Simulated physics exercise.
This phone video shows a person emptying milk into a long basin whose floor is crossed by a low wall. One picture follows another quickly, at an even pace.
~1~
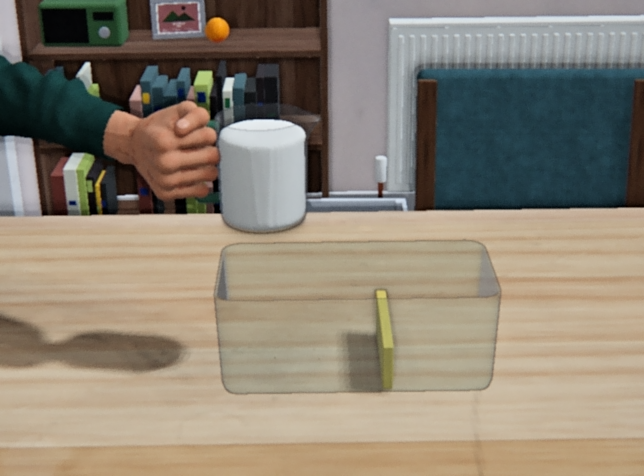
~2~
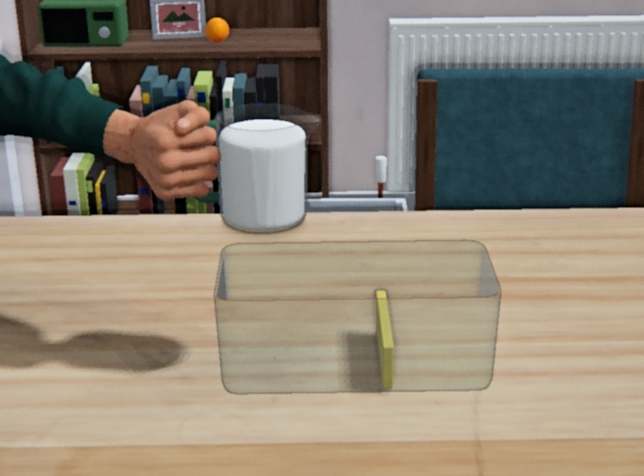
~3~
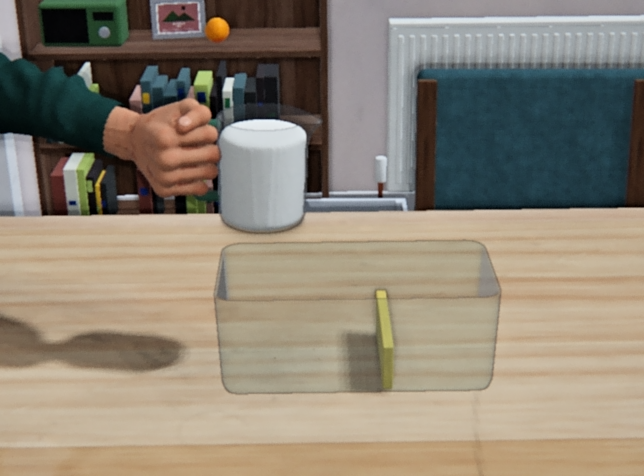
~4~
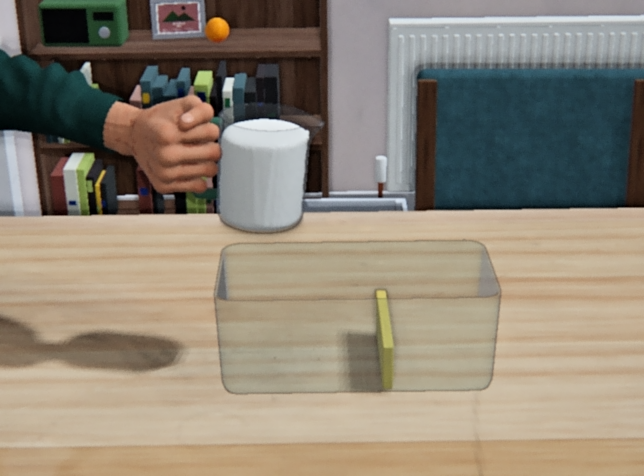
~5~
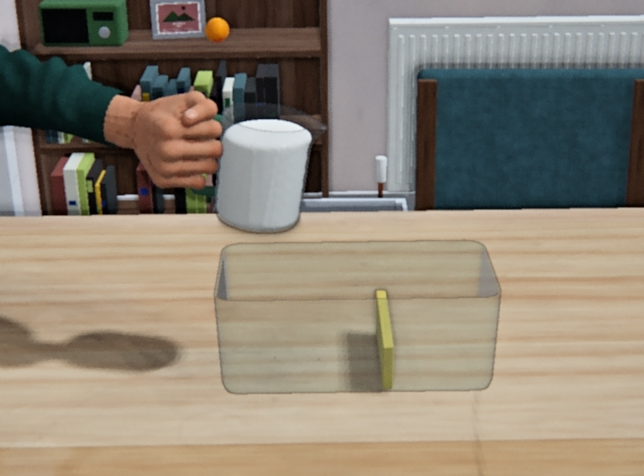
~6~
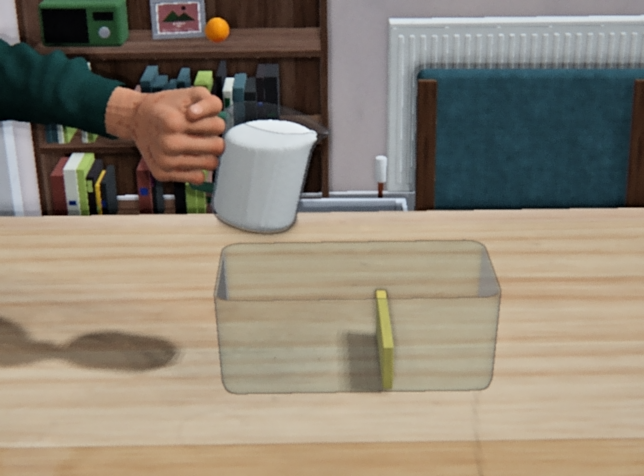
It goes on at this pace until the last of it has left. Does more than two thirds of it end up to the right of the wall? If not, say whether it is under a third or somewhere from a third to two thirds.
No, a third to two thirds does.
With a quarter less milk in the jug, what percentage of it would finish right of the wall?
The share comes to roughly 25 per cent.
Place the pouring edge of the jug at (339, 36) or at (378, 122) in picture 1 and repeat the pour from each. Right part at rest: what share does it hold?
First about 90, then 95 per cent.
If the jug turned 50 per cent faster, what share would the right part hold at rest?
Roughly 35 in a hundred.
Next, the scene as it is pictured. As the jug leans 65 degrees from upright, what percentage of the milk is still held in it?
It comes to 80 per cent or so.
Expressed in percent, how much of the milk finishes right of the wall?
That works out to roughly 50 percent.
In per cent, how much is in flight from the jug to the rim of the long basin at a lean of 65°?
It's close to 15 per cent.
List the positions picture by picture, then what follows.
In the first frame, it leans 0°; its right rim is at (320, 118); the milk meets the walls at (219, 131) and (306, 131); the long basin's rim runs from (219, 273) to (492, 269); the wall's top is at (384, 319).
In the second frame, it leans 1°; its right rim is at (321, 118); the milk meets the walls at (220, 132) and (306, 131).
In the third frame, it leans 2°; its right rim is at (322, 120); the milk meets the walls at (221, 131) and (307, 131).
In the fourth frame, it leans 5°; its right rim is at (324, 123); the milk meets the walls at (221, 132) and (309, 132).
In the fifth frame, it leans 8°; its right rim is at (327, 126); the milk meets the walls at (224, 133) and (312, 133).
In the sixth frame, it leans 12°; its right rim is at (330, 131); the milk meets the walls at (226, 133) and (316, 134).
A moment on, the jug is tipped part way and 81 per cent is still to pour, 1 is left of the wall and 5 right of it.
Next, the jug is tipped on its side and 29 per cent is still to pour, 15 is left of the wall and 40 right of it.
Then the jug is tipped right over and 2 per cent is still to pour, 47 is left of the wall and 48 right of it.
Later the jug is tipped right over and 0 per cent is still to pour, 51 is left of the wall and 49 right of it.
In the end 51 per cent lies left of the wall, 49 right of it and 1 outside.
